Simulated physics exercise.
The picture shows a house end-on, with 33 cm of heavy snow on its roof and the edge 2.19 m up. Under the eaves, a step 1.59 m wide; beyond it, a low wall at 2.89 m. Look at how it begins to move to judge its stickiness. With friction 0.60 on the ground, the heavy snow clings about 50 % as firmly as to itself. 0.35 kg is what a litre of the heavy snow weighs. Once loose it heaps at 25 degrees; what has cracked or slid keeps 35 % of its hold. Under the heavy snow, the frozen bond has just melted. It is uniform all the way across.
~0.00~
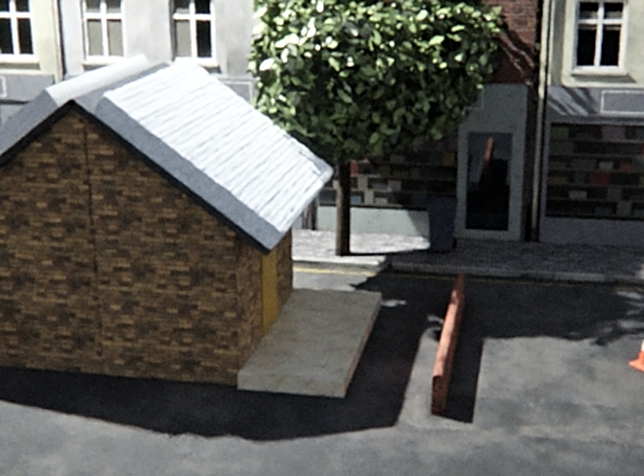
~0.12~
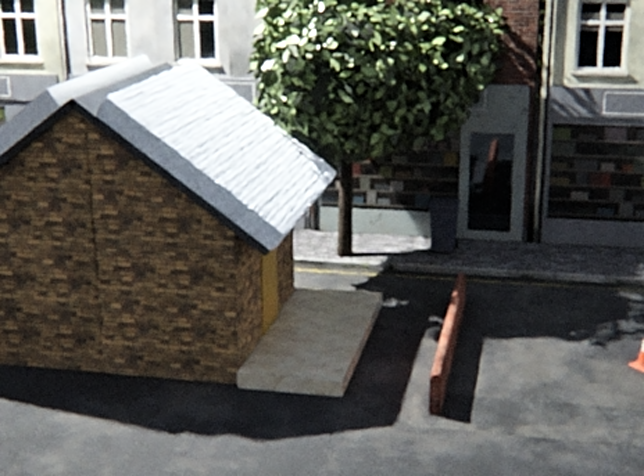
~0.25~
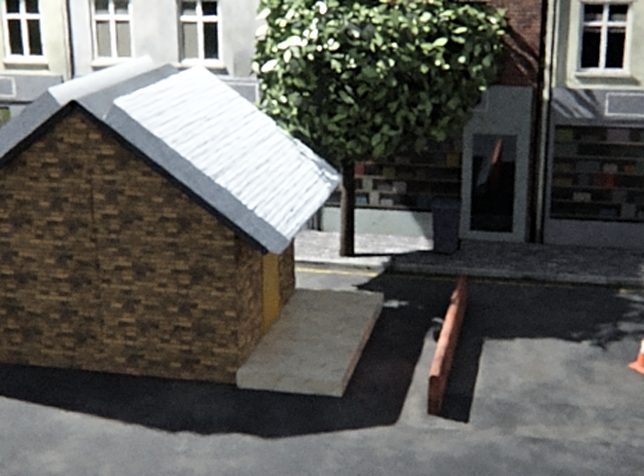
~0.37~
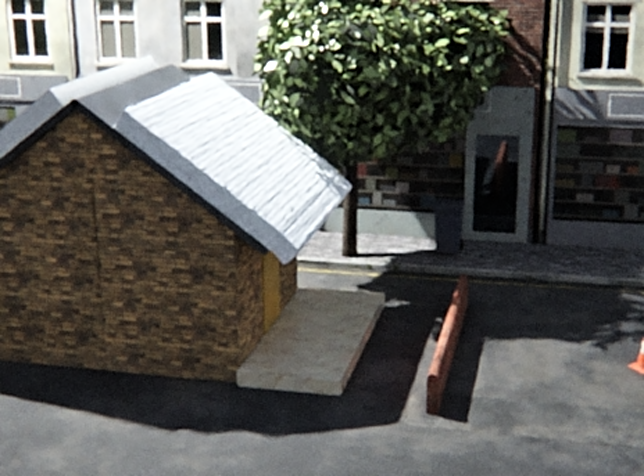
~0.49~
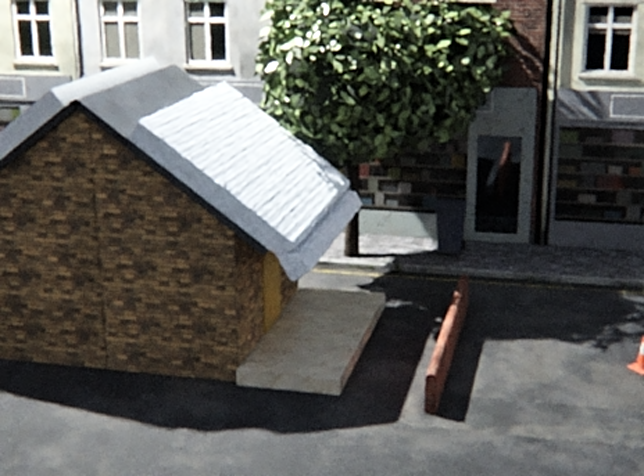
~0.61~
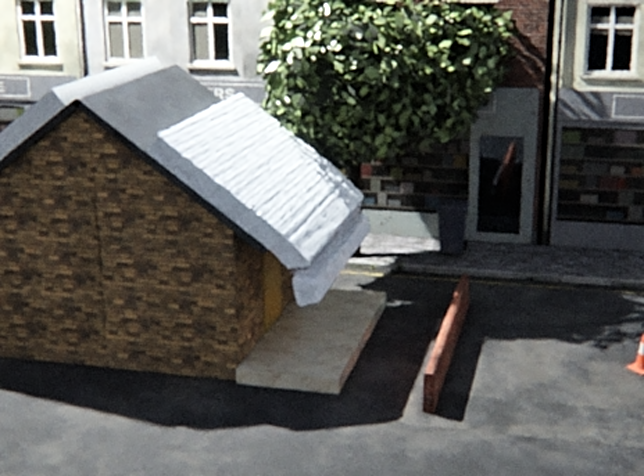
We see a brick house end-on beside a step and a low wall as a white snow layer slides down the right roof slope, slowly, then faster, baring grey roof behind it while its lower edge bends over the eaves.
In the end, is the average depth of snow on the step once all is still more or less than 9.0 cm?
It ends up shallower than that mark.
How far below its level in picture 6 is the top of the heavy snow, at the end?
Some 3.1 m.
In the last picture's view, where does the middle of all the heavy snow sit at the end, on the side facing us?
Near face, approx. (400, 384).
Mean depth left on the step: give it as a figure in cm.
5 cm or so.
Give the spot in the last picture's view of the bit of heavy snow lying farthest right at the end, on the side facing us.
Close to pixel (603, 419).
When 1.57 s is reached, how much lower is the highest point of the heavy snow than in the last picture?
The gap comes to around 2.6 metres.
After 1.05 s, 38 % of the snow is still up on the roof and 62 % is falling or down.
After 1.57 s, none of the snow is still up on the roof and all is falling or down.
After 2.08 s, none of the snow is still up on the roof and all is falling or down.
After 2.60 s, none of the snow is still up on the roof and all is falling or down.
After 2.70 s, at the end, none of the snow is still up on the roof and the snow on the step is 5.2 cm deep on average.
